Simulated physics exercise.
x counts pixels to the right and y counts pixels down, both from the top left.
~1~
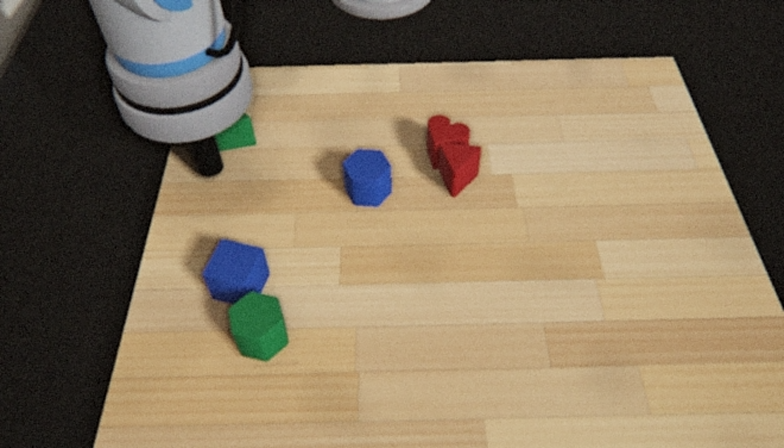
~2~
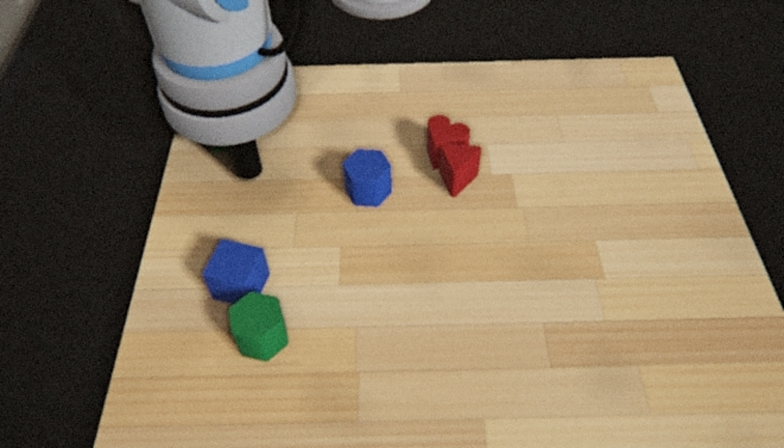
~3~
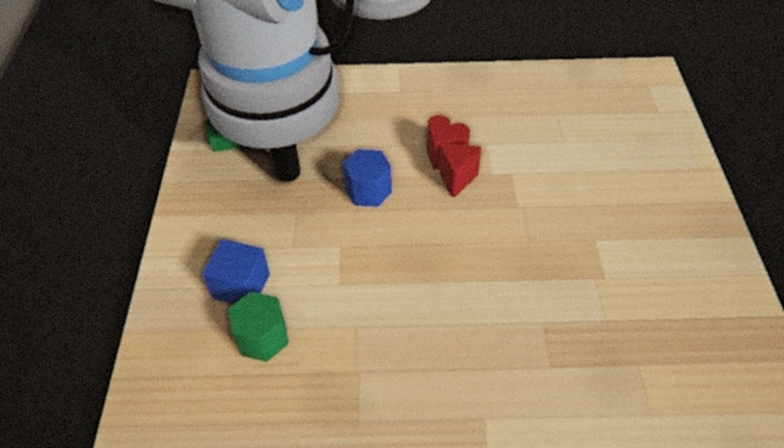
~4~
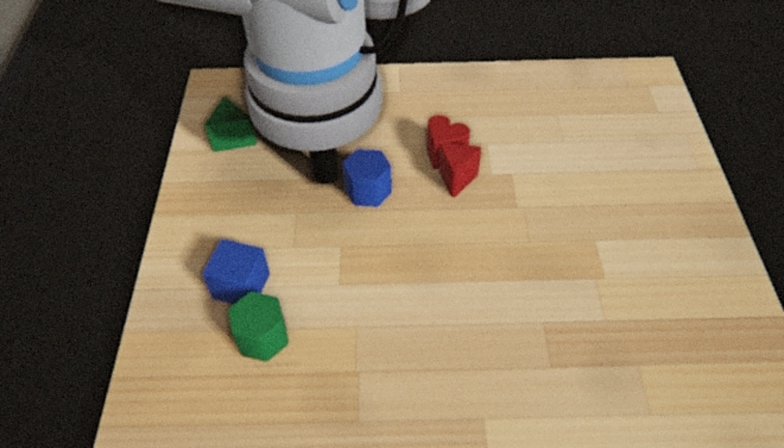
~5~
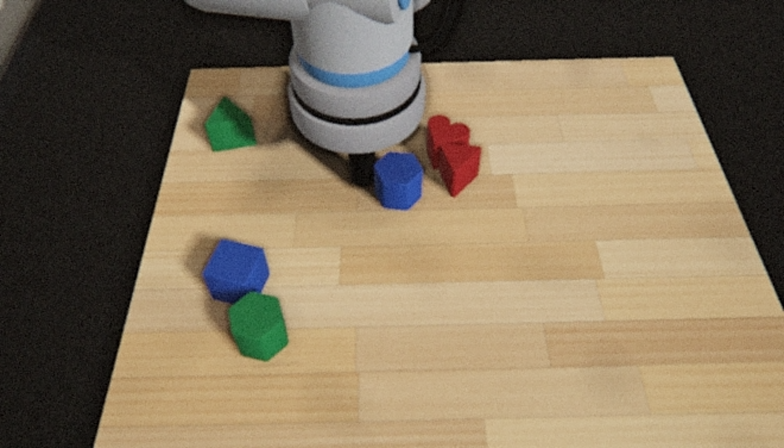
A robot arm moves right across a wooden board and pushes a blue block rightward.
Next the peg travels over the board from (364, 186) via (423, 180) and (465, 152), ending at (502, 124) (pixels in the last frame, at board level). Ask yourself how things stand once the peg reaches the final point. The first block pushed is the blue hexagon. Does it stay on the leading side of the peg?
The blue hexagon won't stay at the front of the peg.
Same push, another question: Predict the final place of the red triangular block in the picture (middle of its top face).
The top centre is at (483, 152).
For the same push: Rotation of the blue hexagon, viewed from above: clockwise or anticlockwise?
In a top view, it turns clockwise.
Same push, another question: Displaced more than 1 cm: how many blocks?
3 or more blocks.
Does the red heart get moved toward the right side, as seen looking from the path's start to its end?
I believe not.
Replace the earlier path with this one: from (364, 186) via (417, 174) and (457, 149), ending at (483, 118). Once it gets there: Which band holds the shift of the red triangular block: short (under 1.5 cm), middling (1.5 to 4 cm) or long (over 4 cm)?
That one ends up within 1.5 cm of where it is now.
The first path, step by step. One third of the way, peg (423, 172); blue hexagon (449, 175), turned 40° clockwise; red triangular block (470, 154), turned 30° anticlockwise.
Two thirds of the way, peg (466, 144); blue hexagon (449, 175), turned 45° clockwise; red heart (462, 102), turned 60° anticlockwise; red triangular block (483, 152), turned 10° clockwise.
At the end, peg (503, 116); blue hexagon (449, 175), turned 45° clockwise; red heart (468, 94), turned 120° anticlockwise; red triangular block (483, 152), turned 10° clockwise.
